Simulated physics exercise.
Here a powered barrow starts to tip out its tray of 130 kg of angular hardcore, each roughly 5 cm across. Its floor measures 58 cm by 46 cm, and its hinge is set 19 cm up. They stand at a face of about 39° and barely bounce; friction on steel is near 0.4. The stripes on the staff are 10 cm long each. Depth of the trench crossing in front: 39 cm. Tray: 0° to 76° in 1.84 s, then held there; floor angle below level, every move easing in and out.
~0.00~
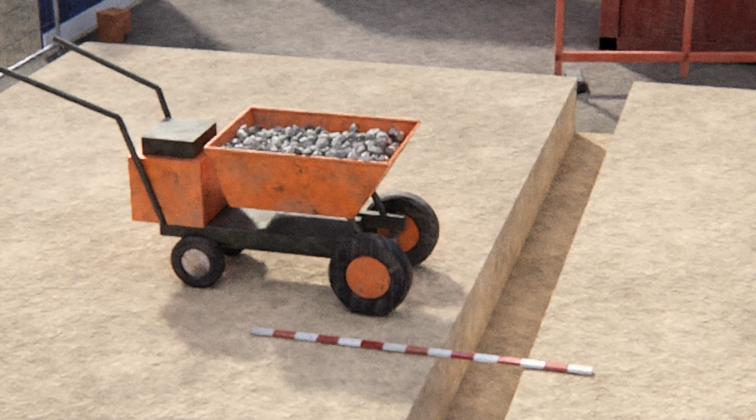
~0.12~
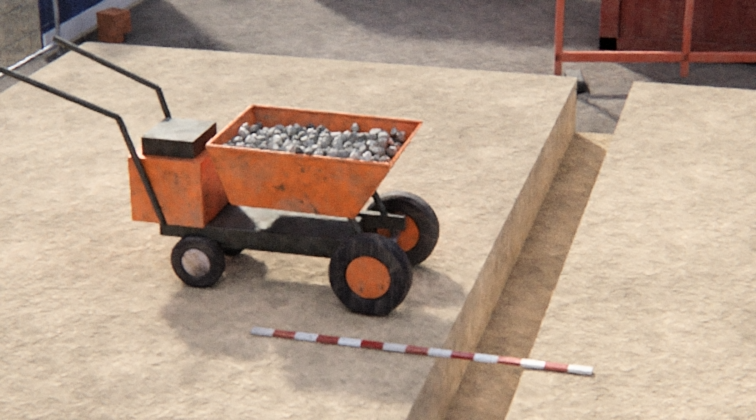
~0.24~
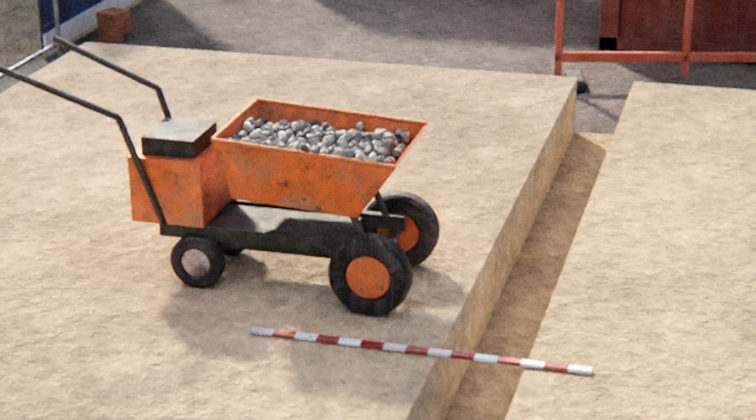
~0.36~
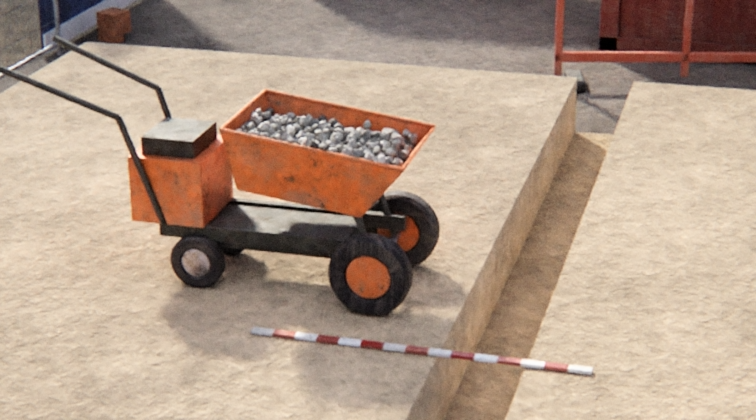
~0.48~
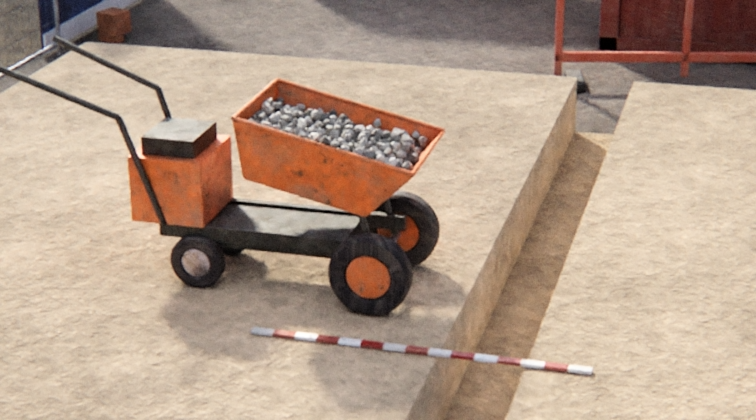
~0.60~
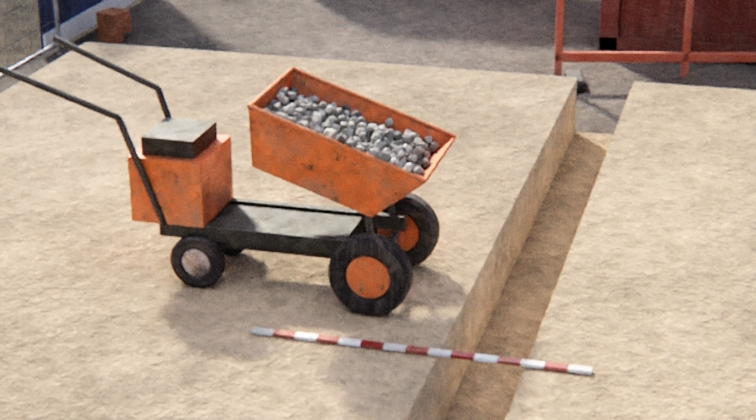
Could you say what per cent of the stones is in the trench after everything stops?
I would put it at 70 per cent.
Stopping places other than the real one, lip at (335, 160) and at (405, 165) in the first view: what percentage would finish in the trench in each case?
First place: Near 85%; second place: Near 50%.
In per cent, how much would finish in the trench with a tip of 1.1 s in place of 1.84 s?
That works out at about 60 in a hundred.
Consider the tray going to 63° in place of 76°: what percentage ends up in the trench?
About 30%.
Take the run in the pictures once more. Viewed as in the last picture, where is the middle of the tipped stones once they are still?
Their middle ends up near (524, 359).
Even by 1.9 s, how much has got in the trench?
Some 20 per cent of the load by that point.
After 1.4 s the floor is at 64°; 99 % in the tray, 1 % in the trench; the foremost stones are at (504, 254).
After 1.9 s the floor is at 76°; 68 % in the tray, 22 % in the trench, 10 % past the trench; the foremost stones are at (612, 308).
After 2.3 s the floor is at 76°; 42 % in the tray, 40 % in the trench, 19 % past the trench; the foremost stones are at (677, 305).
After 4.2 s the floor is at 76°; 11 % in the tray, 70 % in the trench, 19 % past the trench; the foremost stones are at (691, 309).
